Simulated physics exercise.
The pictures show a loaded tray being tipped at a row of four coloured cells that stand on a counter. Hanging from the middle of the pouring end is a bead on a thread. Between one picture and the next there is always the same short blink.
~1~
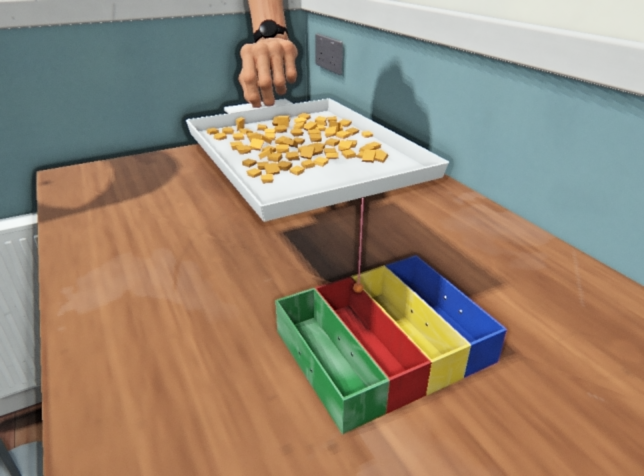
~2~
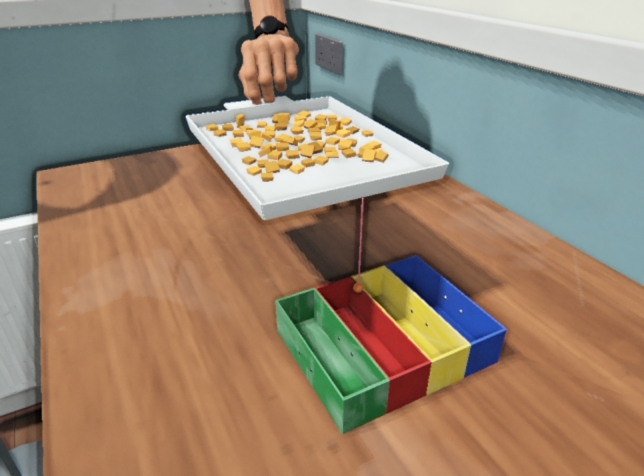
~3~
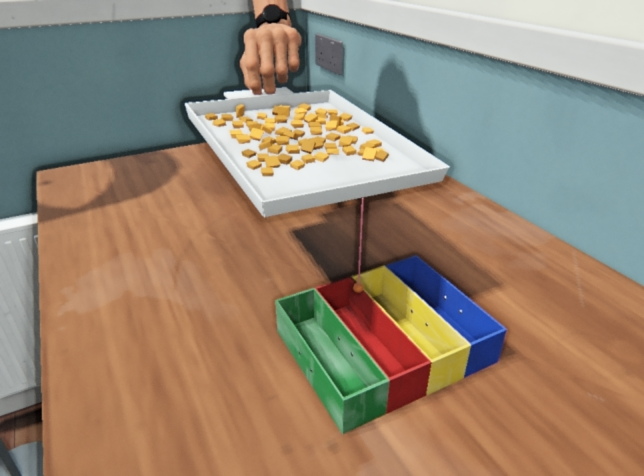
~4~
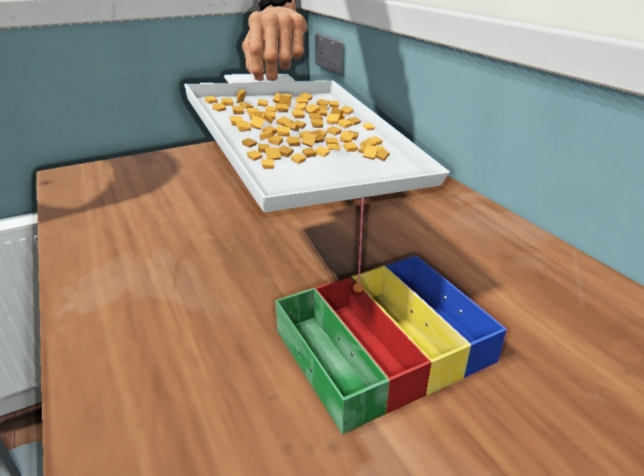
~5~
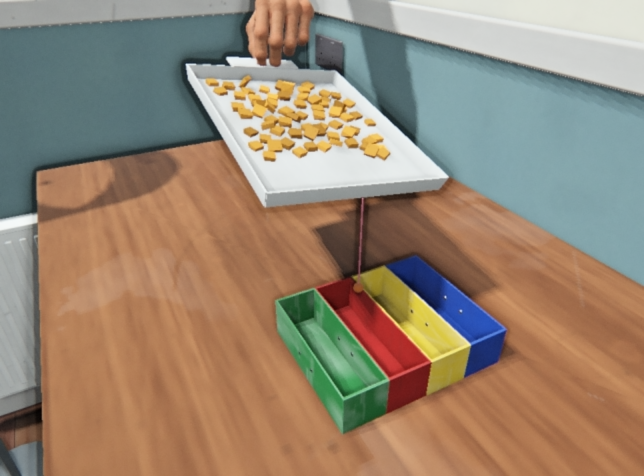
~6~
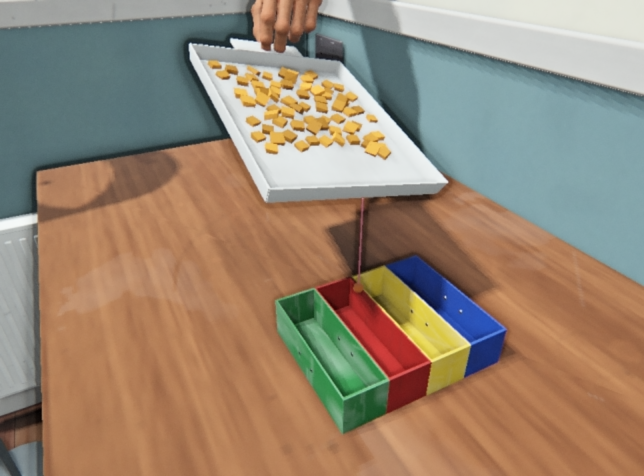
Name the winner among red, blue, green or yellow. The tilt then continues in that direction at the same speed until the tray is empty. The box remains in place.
Winner: Blue.
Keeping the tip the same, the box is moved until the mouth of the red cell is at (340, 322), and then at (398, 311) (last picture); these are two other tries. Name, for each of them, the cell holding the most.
At the first place that blue cell, at the second that yellow cell.
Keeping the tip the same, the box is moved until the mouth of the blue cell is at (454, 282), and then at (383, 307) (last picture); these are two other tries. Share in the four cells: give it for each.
Around 100 then around 0 per cent.
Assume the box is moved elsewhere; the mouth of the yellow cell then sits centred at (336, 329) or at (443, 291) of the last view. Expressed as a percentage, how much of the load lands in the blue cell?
About 0 and 10 per cent.
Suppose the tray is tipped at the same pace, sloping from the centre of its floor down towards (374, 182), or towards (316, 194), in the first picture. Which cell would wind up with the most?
Case 1 - the blue one. Case 2 - the green cell.
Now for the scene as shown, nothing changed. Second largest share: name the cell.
That yellow cell.
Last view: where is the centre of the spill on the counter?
Their resting centre is at about (472, 293).
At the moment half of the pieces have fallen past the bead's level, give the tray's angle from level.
About 100 degrees.
Shortly afterwards, tray tipped steeply; all but a few on the tray; a little falling or outside the box.
Next, tray tipped past a quarter turn; near half on the tray; near a third in the blue cell; near a quarter falling or outside the box.
Some moments later, tray tipped past a quarter turn; near two thirds in the blue cell; a little in the yellow cell; near a quarter falling or outside the box.
In the end, tray tipped past a quarter turn; near two thirds in the blue cell; a little in the yellow cell; none at all in the green cell; none at all in the red cell; near a quarter outside the box.
